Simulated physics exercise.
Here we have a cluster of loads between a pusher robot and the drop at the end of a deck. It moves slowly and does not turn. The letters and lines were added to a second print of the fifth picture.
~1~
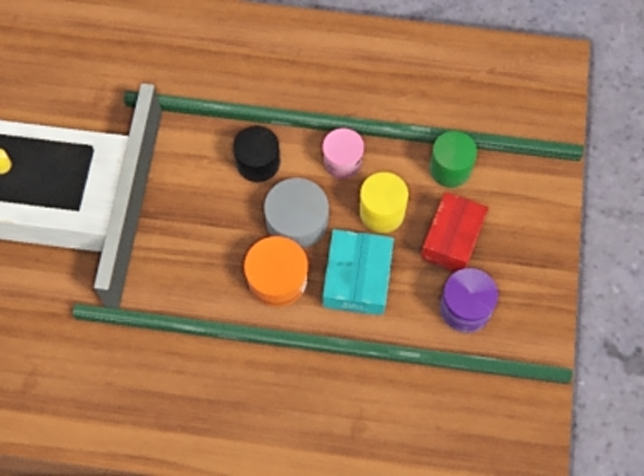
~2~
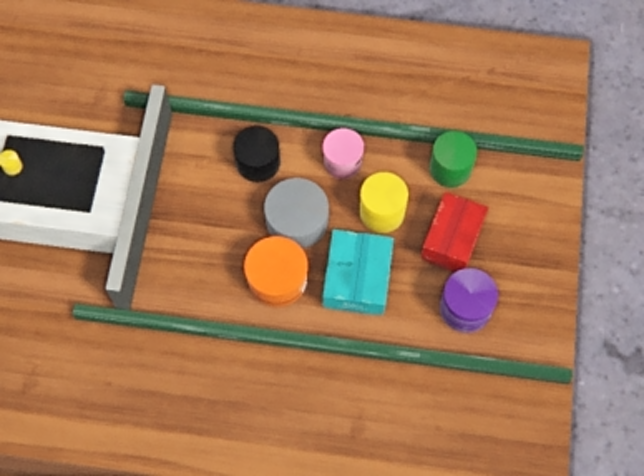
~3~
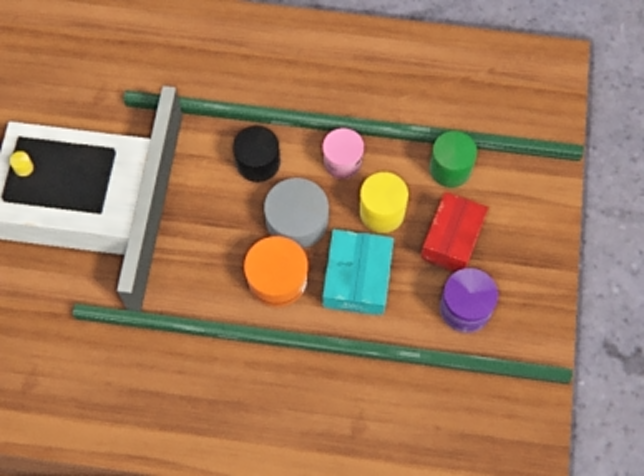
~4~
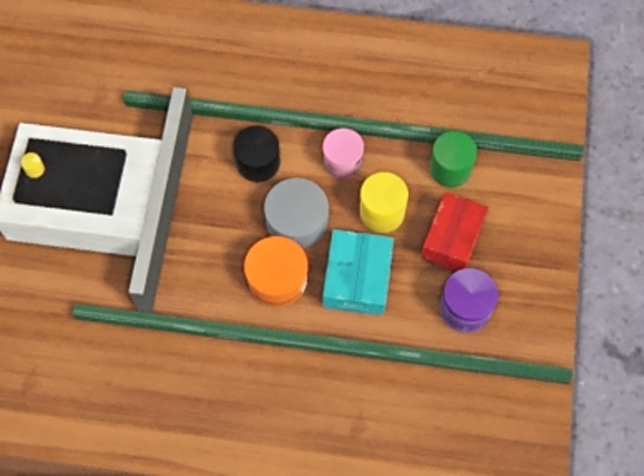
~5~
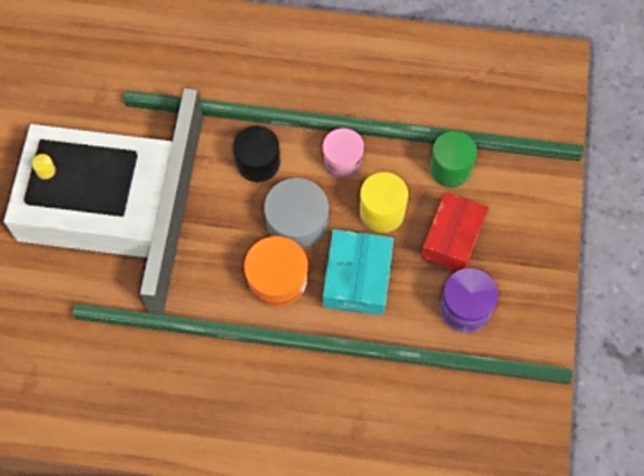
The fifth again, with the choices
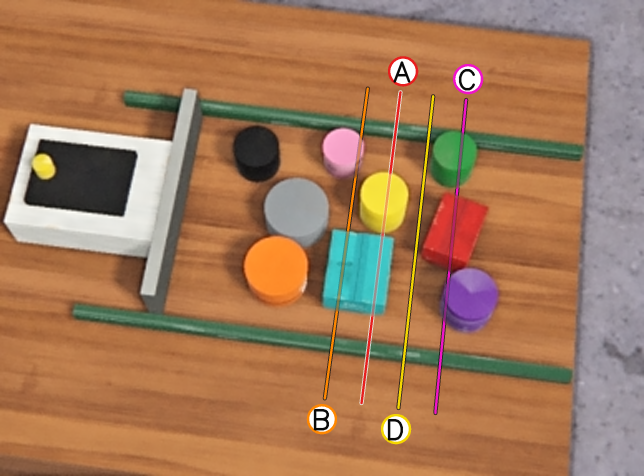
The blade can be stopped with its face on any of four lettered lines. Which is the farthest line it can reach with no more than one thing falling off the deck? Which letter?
Line C.
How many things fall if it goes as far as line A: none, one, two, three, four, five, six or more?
By then, none.
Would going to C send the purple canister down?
Yes.
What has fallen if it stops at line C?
It is the purple canister.
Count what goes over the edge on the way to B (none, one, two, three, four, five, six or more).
By then, none.
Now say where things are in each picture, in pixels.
Turquoise parcel (358, 273); purple canister (468, 301); black canister (257, 154), in the first picture.
Robot (56, 174); yellow canister (384, 203), in the second picture.
Robot (66, 175); pink pail (343, 155), in the third picture.
Robot (78, 176); green canister (453, 159), in the fourth picture.
Robot (89, 178); turquoise parcel (358, 273); purple canister (468, 301); black canister (257, 154), in the fifth picture.
On the marked copy, A at (382, 239); B at (348, 234); C at (452, 247); D at (417, 243).
Following C. Soon after the start, robot (191, 190); pink pail (355, 154); black canister (314, 162).
Later, robot (292, 203); purple canister (525, 312); red parcel (505, 233).
In the end, robot (368, 213); purple canister over the edge; red parcel (572, 249); one fallen.
As for the rest, A is within the limit but short; B is within the limit but short; D is within the limit but short.
